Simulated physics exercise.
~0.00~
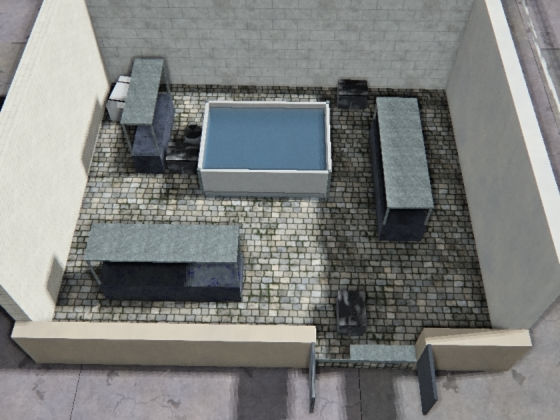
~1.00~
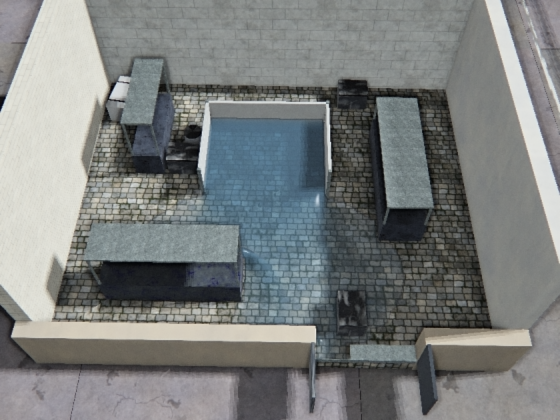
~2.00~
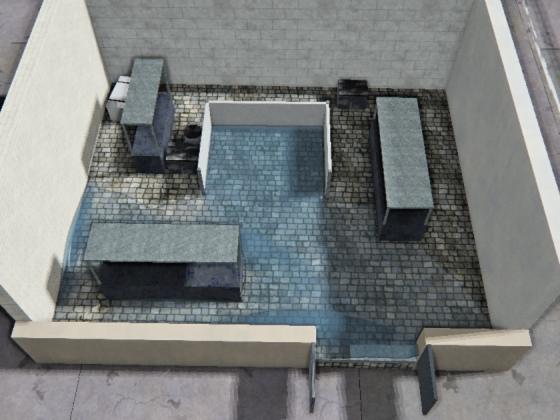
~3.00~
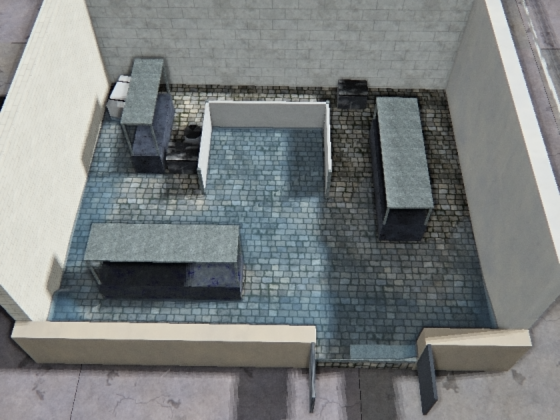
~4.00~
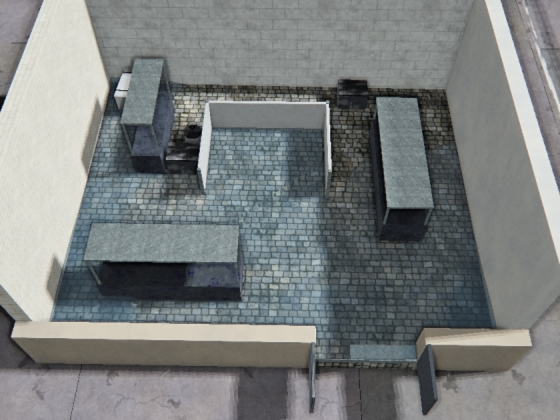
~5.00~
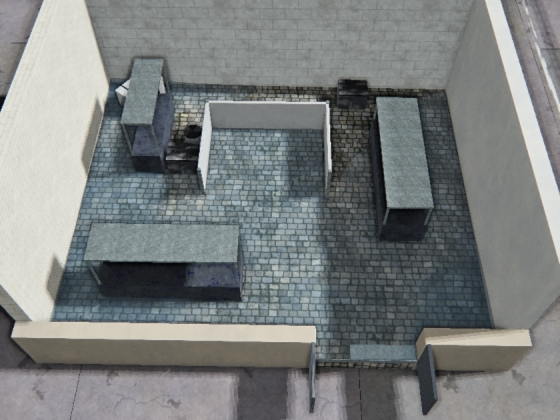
The clip opens on a walled, cobbled yard seen from above, with a white-sided tank full of blue water near the back wall and dark, grey-topped stands around it. The tank's front side is suddenly gone, and the water spreads forward across the paving between the stands. It reaches the left wall and the opening at the front right, then washes around the stands on the left. The blue sheet thins and extends over most of the floor. By the end, a shallow, fading film covers the stones, the emptied tank keeps three walls, and the large stands remain upright.
